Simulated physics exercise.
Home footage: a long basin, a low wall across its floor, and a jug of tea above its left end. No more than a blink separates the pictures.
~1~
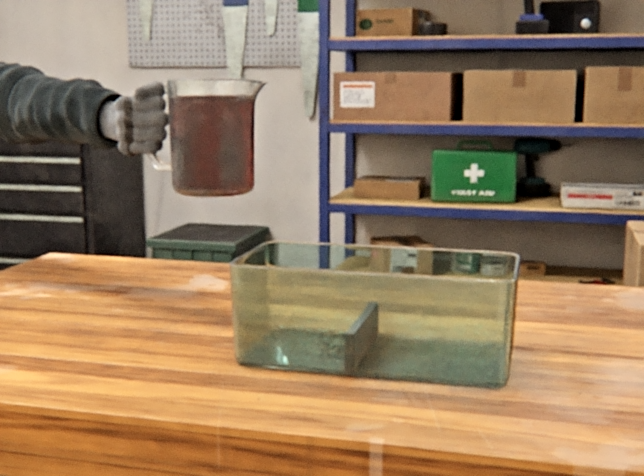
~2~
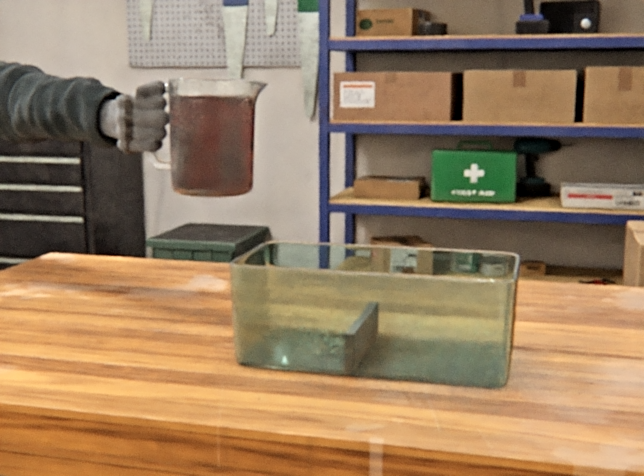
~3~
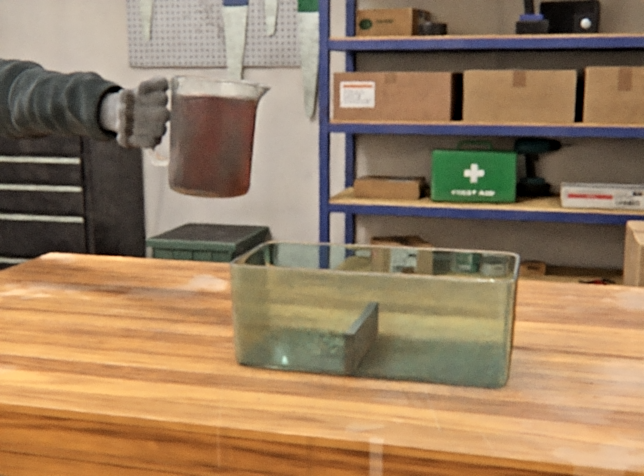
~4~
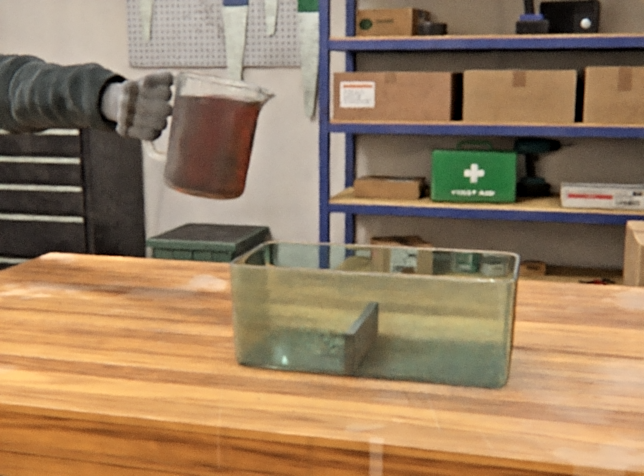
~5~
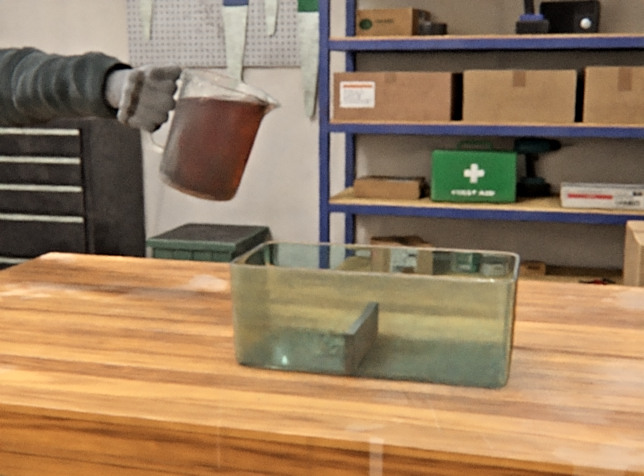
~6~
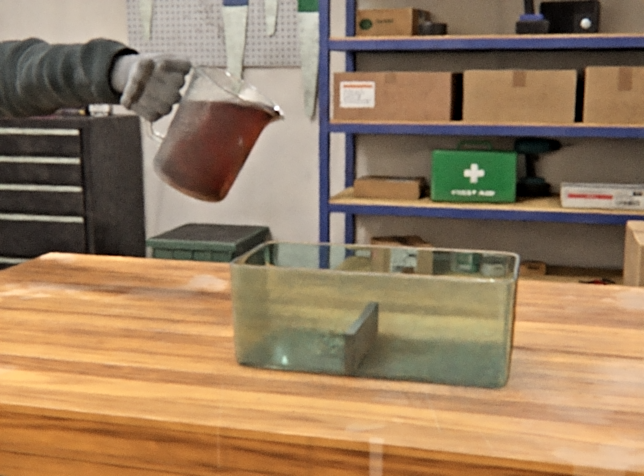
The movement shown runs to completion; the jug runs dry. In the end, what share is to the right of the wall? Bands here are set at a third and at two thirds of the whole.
The amount on the right comes to less than a third of the whole.
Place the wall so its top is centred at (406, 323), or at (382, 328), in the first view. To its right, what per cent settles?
Note - case one near 10 %, case two near 10 %.
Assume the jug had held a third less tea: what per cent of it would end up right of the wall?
Near 5 parts in a hundred.
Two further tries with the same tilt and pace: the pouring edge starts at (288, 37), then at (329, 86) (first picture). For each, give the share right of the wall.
Close to 60 in a hundred, then close to 95 in a hundred.
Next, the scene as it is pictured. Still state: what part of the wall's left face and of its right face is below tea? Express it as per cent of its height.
About 80 on the left and about 10 on the right.
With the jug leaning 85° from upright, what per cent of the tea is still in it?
It still holds around 70 per cent there.
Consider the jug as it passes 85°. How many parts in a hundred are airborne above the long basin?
That comes to near 20 percent.
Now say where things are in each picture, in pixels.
In the first picture, it leans 0°; its right rim is at (266, 81); the tea meets the walls at (176, 96) and (253, 98); the long basin's rim runs from (249, 254) to (517, 268); the wall's top is at (363, 318).
In the second picture, it leans 1°; its right rim is at (267, 83); the tea meets the walls at (177, 96) and (254, 98).
In the third picture, it leans 5°; its right rim is at (270, 87); the tea meets the walls at (180, 95) and (256, 100).
In the fourth picture, it leans 11°; its right rim is at (275, 94); the tea meets the walls at (183, 96) and (261, 101).
In the fifth picture, it leans 19°; its right rim is at (280, 104); the tea meets the walls at (181, 113) and (269, 104).
In the sixth picture, it leans 29°; its right rim is at (285, 117); the tea meets the walls at (177, 123) and (280, 109).
A moment on, the jug is tipped on its side and 70 per cent is still to pour, 10 is left of the wall and 0 right of it.
Next, the jug is tipped on its side and 28 per cent is still to pour, 51 is left of the wall and 0 right of it.
Then the jug is tipped on its side and 8 per cent is still to pour, 78 is left of the wall and 2 right of it.
Later the jug is tipped on its side and 2 per cent is still to pour, 87 is left of the wall and 4 right of it.
In the end 86 per cent lies left of the wall, 8 right of it and 6 outside.
